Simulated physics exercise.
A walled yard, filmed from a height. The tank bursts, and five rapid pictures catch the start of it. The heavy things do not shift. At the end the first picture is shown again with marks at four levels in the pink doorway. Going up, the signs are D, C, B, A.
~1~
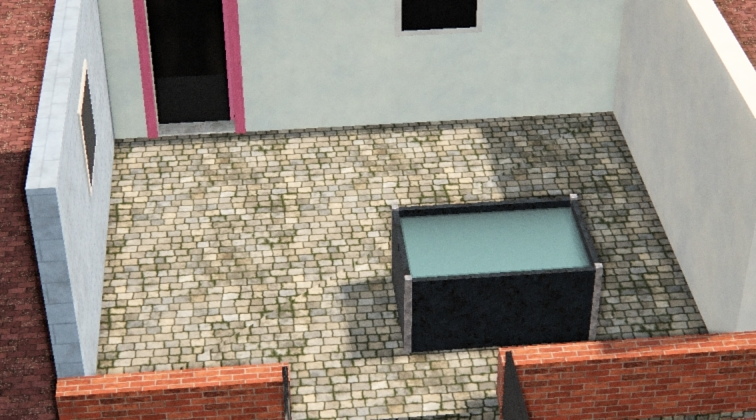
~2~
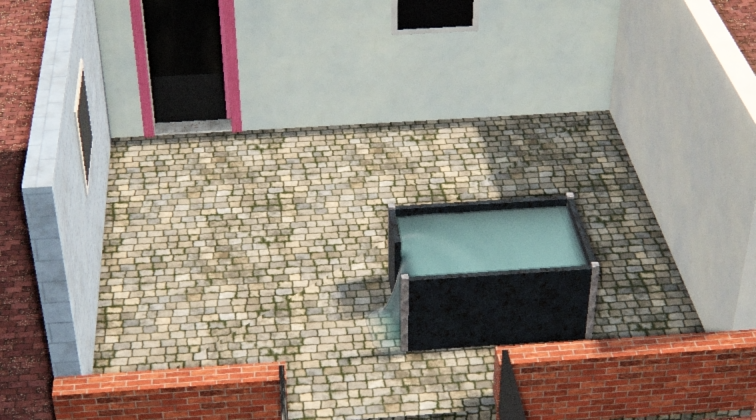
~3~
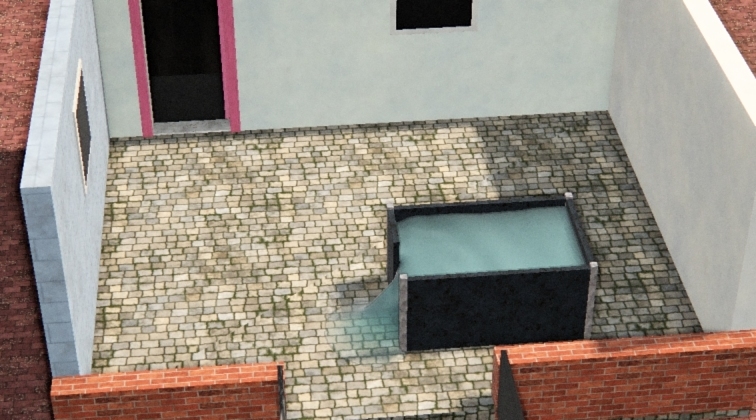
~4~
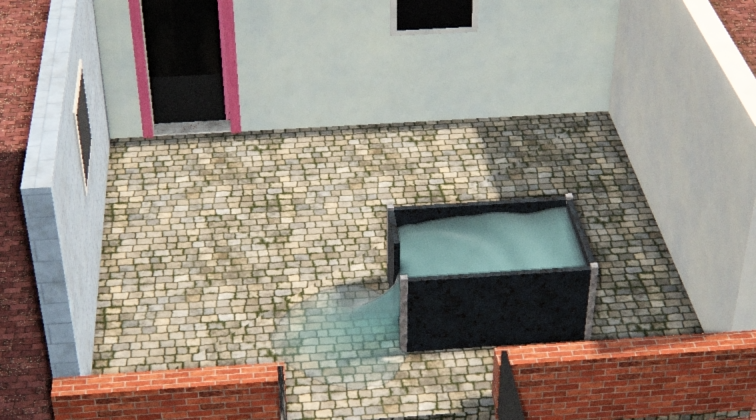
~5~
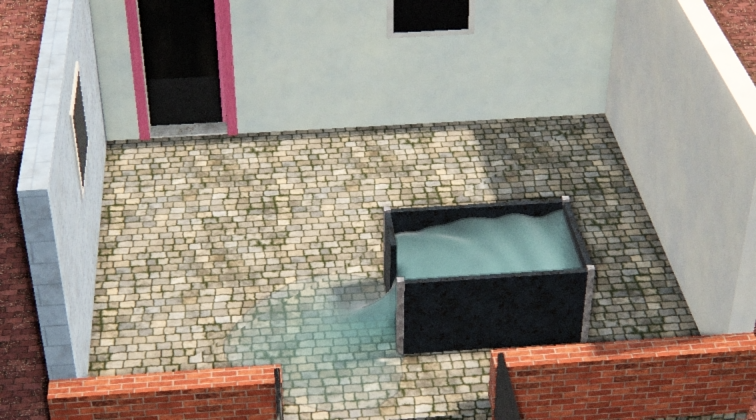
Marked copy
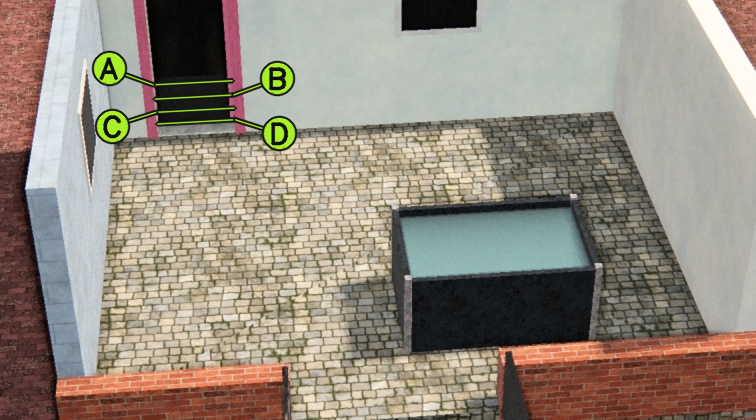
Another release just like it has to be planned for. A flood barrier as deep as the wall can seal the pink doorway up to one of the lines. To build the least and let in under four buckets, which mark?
The limit is D.
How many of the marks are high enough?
All of them.
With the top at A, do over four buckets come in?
No, that is safe.
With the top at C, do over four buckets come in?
No.
In lime, A at (193, 82); B at (194, 97); C at (195, 110); D at (196, 121); from the bottom up D, C, B, A.
Choosing A, nothing gets over.
Choosing B, nothing gets over.
Choosing C, nothing gets over.
Choosing D, a splash gets over, under a bucket.
